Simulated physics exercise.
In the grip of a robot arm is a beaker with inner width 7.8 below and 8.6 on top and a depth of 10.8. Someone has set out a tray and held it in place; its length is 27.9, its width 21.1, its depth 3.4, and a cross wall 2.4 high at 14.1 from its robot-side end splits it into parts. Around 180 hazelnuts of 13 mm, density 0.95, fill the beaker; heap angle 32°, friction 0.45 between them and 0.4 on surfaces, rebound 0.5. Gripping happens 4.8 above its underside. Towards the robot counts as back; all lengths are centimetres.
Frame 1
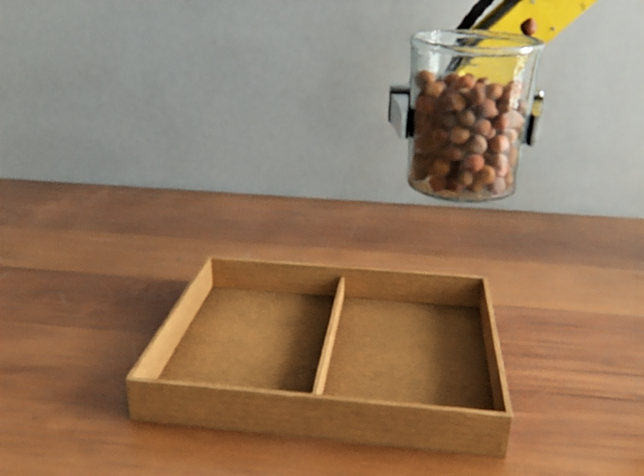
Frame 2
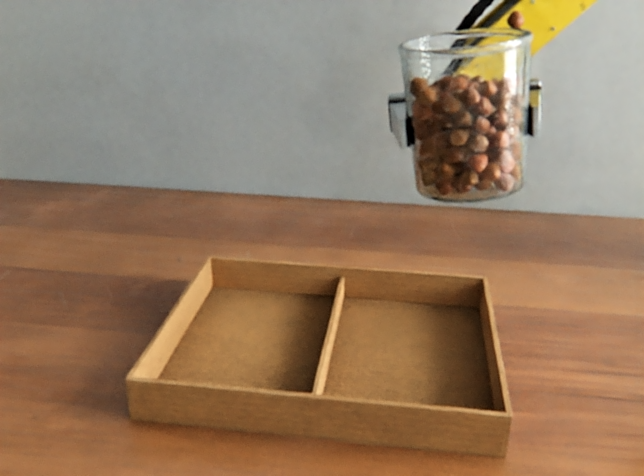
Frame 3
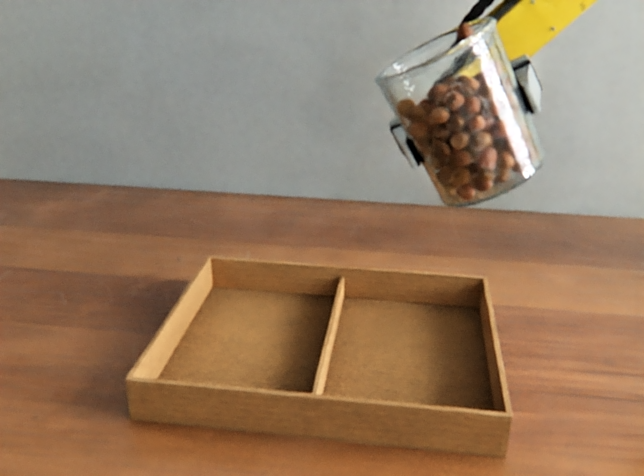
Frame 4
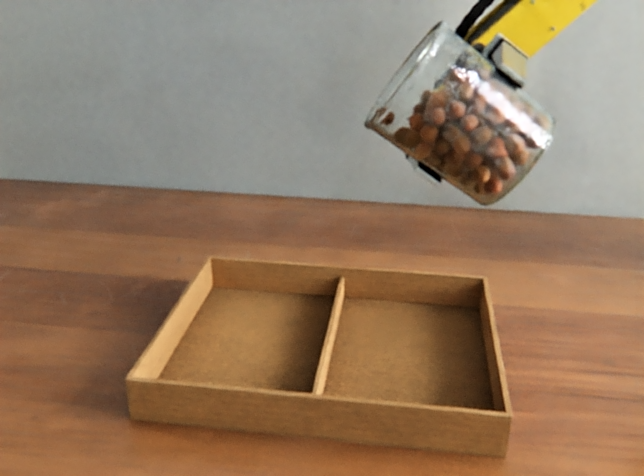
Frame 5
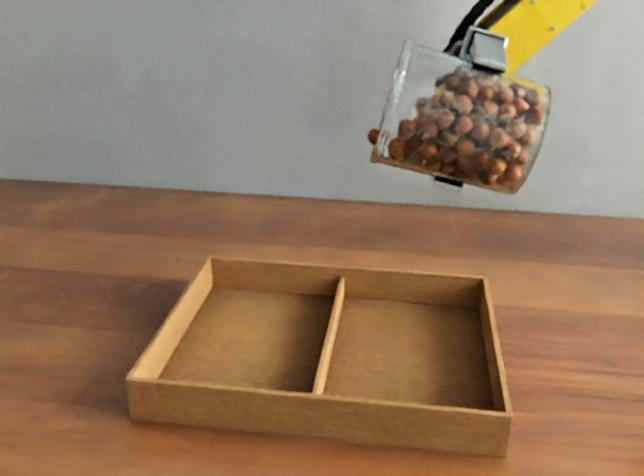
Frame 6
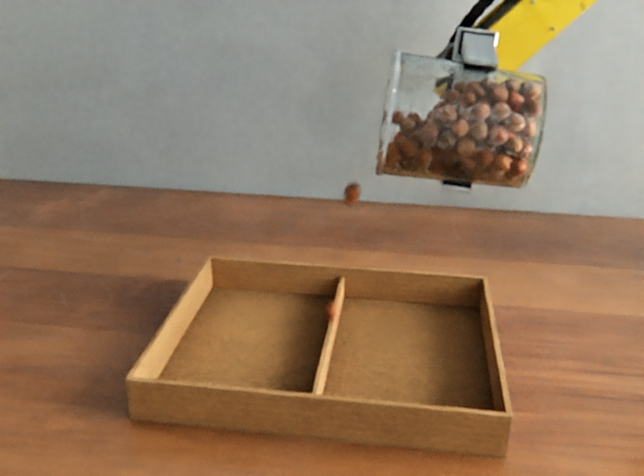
Glass beaker of hazelnuts held by a yellow robot arm tilting leftward above a divided wooden tray, releasing a few nuts.
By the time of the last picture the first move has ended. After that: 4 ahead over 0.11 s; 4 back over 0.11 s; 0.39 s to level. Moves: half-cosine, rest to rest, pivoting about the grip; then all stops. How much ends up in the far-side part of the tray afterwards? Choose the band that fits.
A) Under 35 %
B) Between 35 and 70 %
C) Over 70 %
B, between 35 and 70 %.
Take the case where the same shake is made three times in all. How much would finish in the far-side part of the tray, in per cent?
Roughly 60 in a hundred.
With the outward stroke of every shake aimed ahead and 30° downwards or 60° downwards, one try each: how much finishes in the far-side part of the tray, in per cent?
Try one gives about 30 in a hundred, try two about 15 in a hundred.
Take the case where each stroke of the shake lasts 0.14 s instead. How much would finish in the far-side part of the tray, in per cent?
Estimate: Close to 35 percent.
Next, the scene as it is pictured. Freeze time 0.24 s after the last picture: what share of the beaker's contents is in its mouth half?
Near 70 %.
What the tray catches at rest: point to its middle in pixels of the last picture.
Roughly at (239, 334) in the last picture.
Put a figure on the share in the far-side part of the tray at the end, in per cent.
Some 45 in a hundred.
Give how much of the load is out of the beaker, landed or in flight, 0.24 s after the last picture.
Share gone by then: Close to 40 %.
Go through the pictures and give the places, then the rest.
In the first picture, the beaker middle at (468, 116), level; upper third of the load around (475, 98), from x 420 to 530, top at y 25; 179 in the beaker.
In the second picture, the beaker middle at (467, 116), tilted 8° forward; upper third of the load around (471, 97), from x 420 to 515, top at y 20.
In the third picture, the beaker middle at (464, 117), tilted 29° forward; upper third of the load around (468, 98), from x 405 to 530, top at y 30.
In the fourth picture, the beaker middle at (461, 120), tilted 56° forward; upper third of the load around (473, 102), from x 385 to 540, top at y 75.
In the fifth picture, the beaker middle at (460, 122), tilted 77° forward; upper third of the load around (484, 104), from x 375 to 535, top at y 80.
In the sixth picture, the beaker middle at (460, 123), tilted 85° forward; upper third of the load around (485, 108), from x 330 to 530, top at y 85; 176 in the beaker, 1 in the robot-side part, 2 in flight or on a rim.
Then, 0.24 s on, tilted 84° forward, highest piece 23 above the table; 106 in the beaker, 4 in the far-side part, 69 in flight or on a rim.
Then, 0.49 s on, tilted 19° forward, highest piece 27 above the table; 85 in the beaker, 81 in the far-side part, 8 in the robot-side part, 1 on the table or floor, 4 in flight or on a rim.
Then, 0.81 s on, level, highest piece 23 above the table; 84 in the beaker, 83 in the far-side part, 9 in the robot-side part, 3 on the table or floor.
Then, 1.86 s on, level, highest piece 23 above the table; 84 in the beaker, 83 in the far-side part, 9 in the robot-side part, 3 on the table or floor.
In the end, 84 in the beaker, 83 in the far-side part, 9 in the robot-side part, 3 on the table or floor. That is 46 % in the far-side part of the tray.
